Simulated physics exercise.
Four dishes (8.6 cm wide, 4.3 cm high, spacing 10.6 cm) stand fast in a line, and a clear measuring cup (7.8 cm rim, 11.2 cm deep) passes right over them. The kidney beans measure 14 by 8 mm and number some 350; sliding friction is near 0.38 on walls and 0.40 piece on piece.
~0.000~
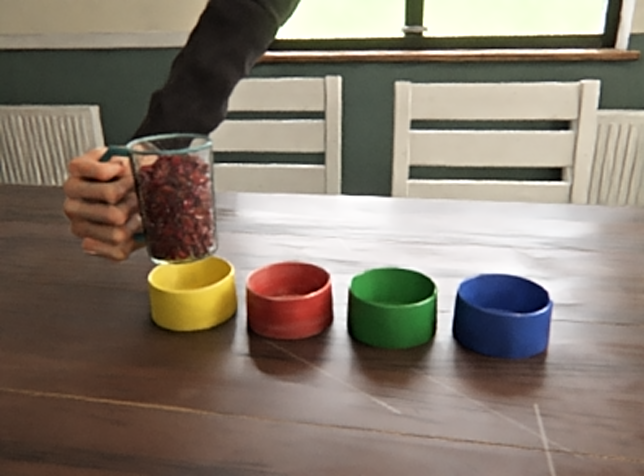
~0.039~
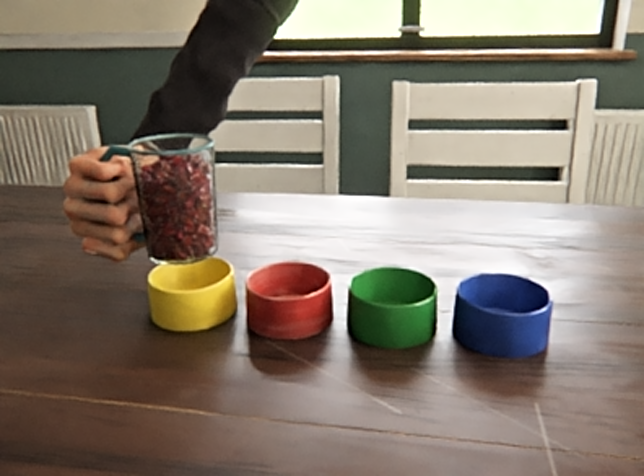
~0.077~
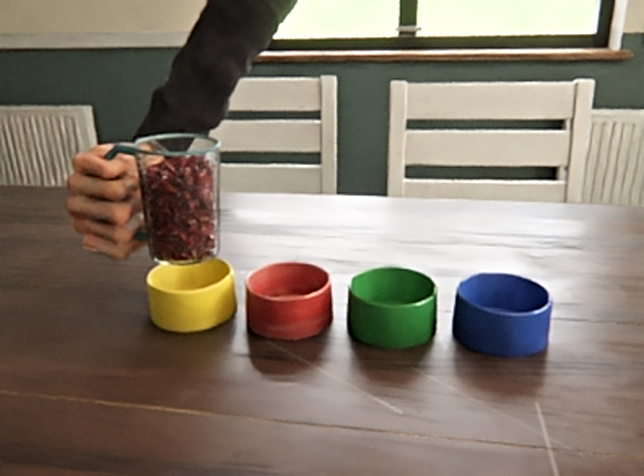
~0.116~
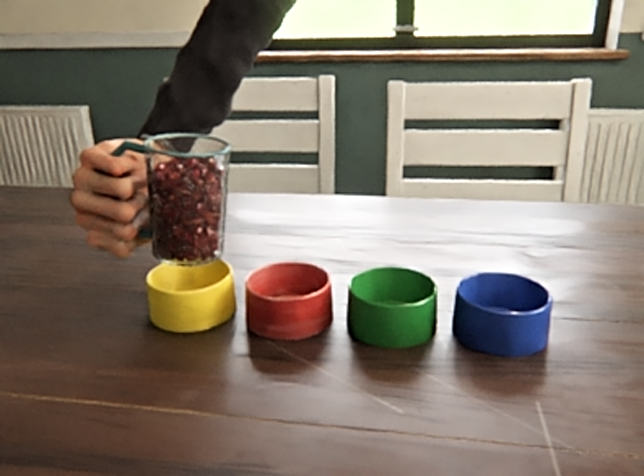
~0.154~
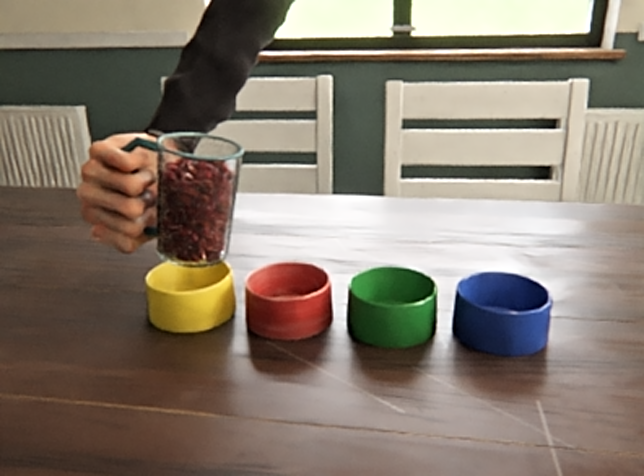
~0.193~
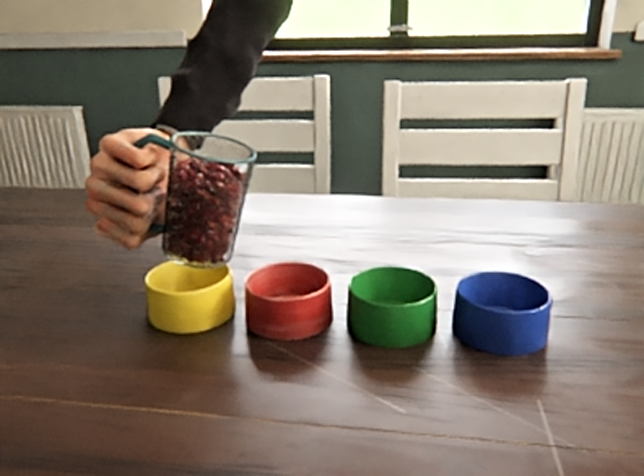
A hand moves a clear cup of dark red pieces slightly right, gradually tilting it rightward.
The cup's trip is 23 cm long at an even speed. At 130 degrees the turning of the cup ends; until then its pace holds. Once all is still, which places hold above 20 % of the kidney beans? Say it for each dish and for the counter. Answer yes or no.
Red dish: No; blue dish: Yes; green dish: No; yellow dish: No; on the counter: Yes.
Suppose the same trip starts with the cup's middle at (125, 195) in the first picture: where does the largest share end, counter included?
Most goes to: Green.
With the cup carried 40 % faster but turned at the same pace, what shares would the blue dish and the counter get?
Then: Blue 50; counter 50.
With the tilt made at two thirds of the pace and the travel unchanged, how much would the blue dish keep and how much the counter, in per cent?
Then: Blue 50, counter 50.
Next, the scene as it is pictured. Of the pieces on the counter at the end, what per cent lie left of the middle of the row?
About 0 per cent.
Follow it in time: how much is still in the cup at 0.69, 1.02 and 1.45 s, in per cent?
About 100, 90, 0.
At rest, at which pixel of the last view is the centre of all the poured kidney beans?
Around (482, 316).
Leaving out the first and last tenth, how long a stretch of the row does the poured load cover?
About 8 cm.
After 0.69 s, tilt 70 degrees; cup holds 100 %.
Then, at 1.02 s, tilt 106 degrees; cup holds 90 %, blue 10 %.
After 1.45 s, tilt 130 degrees; cup holds 0 %, blue 55 %.
By 2.6 s all is still; red 0 %, blue 55 %, green 0 %, yellow 0 %, counter 45 %.
